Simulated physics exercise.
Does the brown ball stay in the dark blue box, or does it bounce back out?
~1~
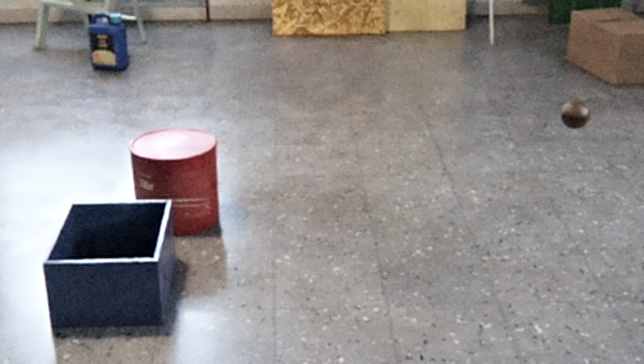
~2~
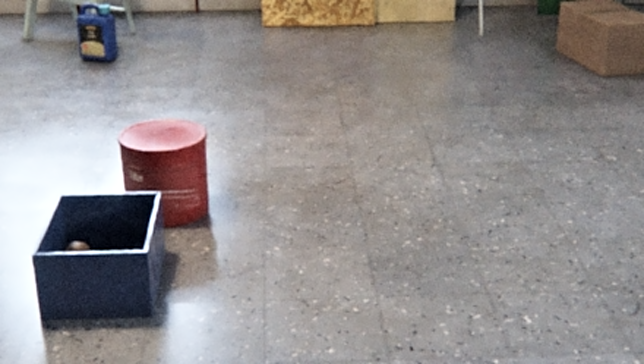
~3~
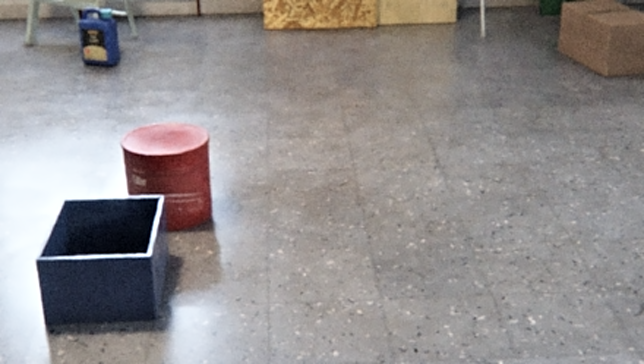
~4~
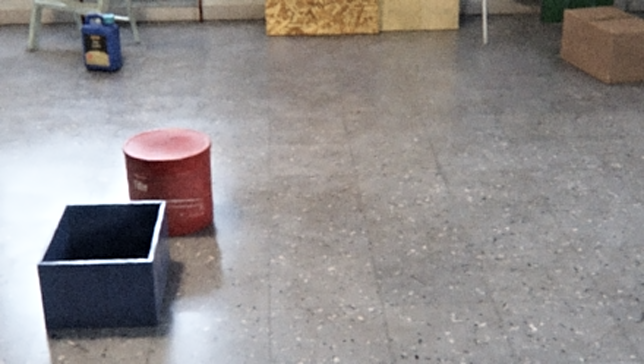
The brown ball stays in the box. It drops in and goes out of sight within it, and it never comes back out onto the floor.
